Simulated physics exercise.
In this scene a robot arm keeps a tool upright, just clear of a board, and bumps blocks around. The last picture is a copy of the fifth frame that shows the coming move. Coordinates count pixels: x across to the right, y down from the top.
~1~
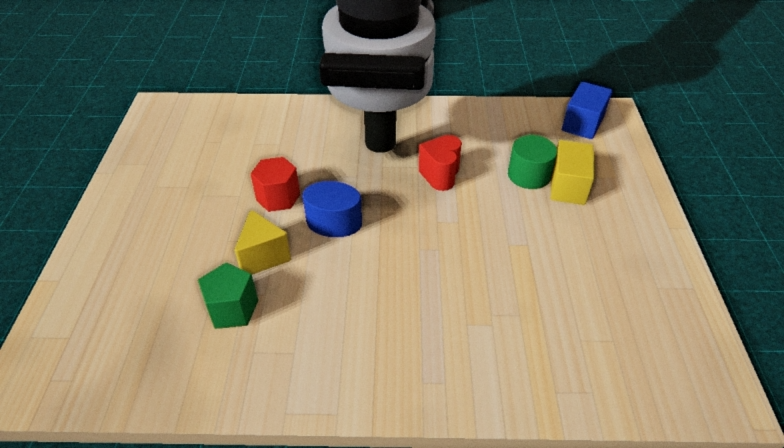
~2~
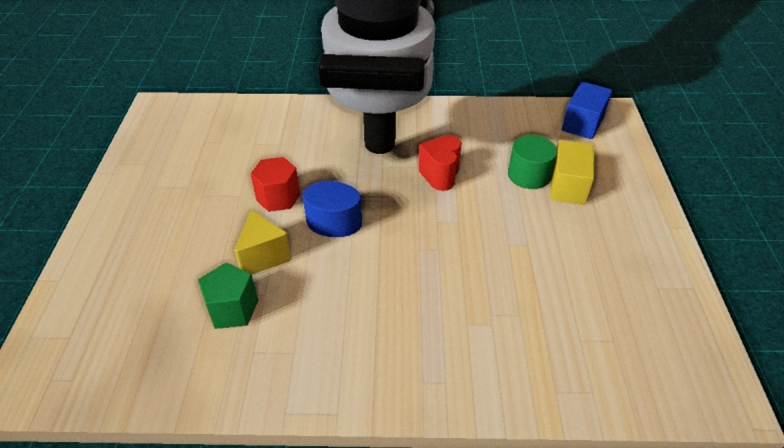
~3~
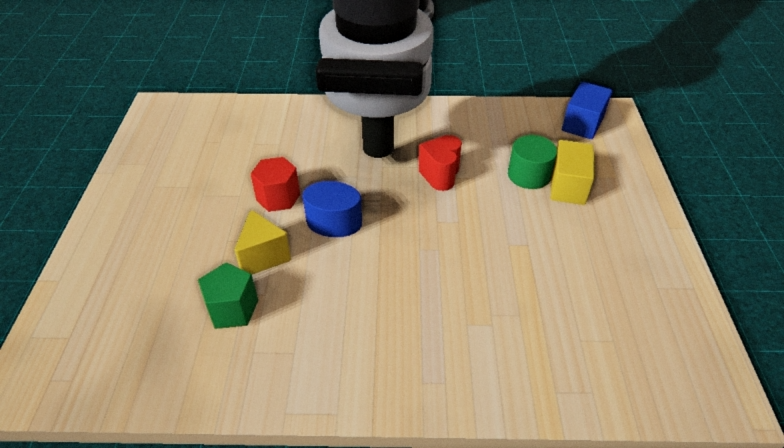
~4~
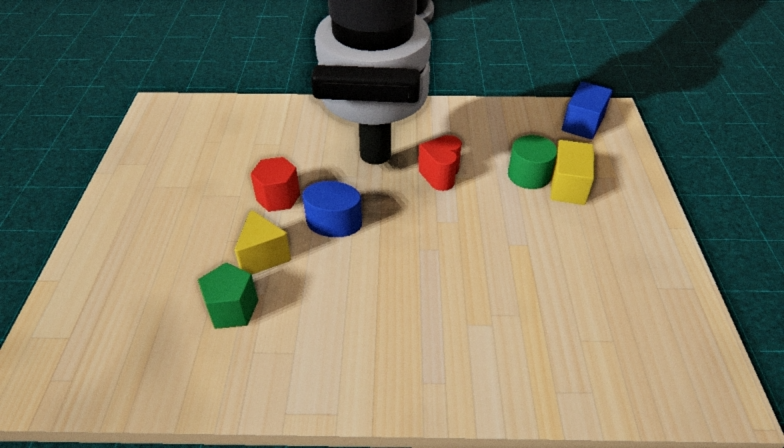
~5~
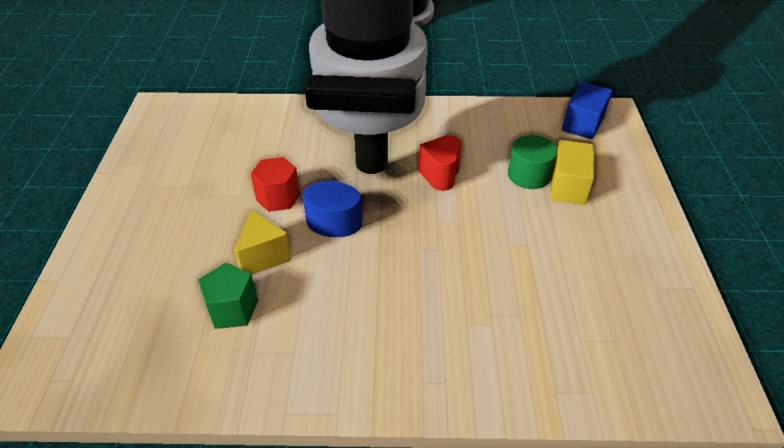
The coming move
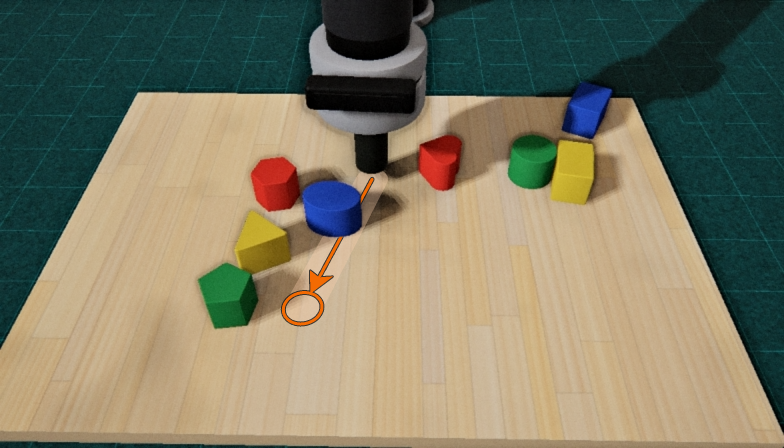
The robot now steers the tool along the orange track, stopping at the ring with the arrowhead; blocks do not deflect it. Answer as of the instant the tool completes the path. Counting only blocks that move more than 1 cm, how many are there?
I'm going with two.
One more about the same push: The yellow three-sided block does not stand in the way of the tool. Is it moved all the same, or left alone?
By the time the path is finished, it has moved at least a centimetre.
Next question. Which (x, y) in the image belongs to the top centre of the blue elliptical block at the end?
Just about (274, 244).
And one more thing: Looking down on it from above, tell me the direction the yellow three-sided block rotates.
From overhead, the rotation is clockwise.
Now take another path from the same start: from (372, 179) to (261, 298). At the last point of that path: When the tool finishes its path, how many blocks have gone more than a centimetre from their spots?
My prediction: No fewer than three blocks.
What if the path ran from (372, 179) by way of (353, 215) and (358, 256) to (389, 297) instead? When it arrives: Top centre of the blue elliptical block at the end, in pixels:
The middle of its top is at (310, 219).
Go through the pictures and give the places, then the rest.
In the first frame, tip of the tool at (381, 144), middles of tops, green five-sided block at (224, 283), yellow three-sided block at (257, 231), blue elliptical block at (332, 195).
In the second frame, tool at (380, 145), nothing pushed.
In the third frame, tool at (378, 149), nothing pushed.
In the fourth frame, tool at (376, 155), nothing pushed.
In the fifth frame, tool at (372, 164), green five-sided block at (224, 283), yellow three-sided block at (257, 231), blue elliptical block at (332, 195).
The line goes in a line from (372, 179) to (303, 308).
What follows on the original path. One third of the way, tool at (351, 202); blue elliptical block at (316, 208), turned 20° clockwise.
Two thirds of the way, tool at (327, 244); yellow three-sided block at (241, 235), turned 35° clockwise; blue elliptical block at (284, 235), turned 80° clockwise.
At the end, tool at (300, 293); green five-sided block unmoved; yellow three-sided block at (234, 236), turned 55° clockwise; blue elliptical block at (274, 244), turned 100° clockwise.
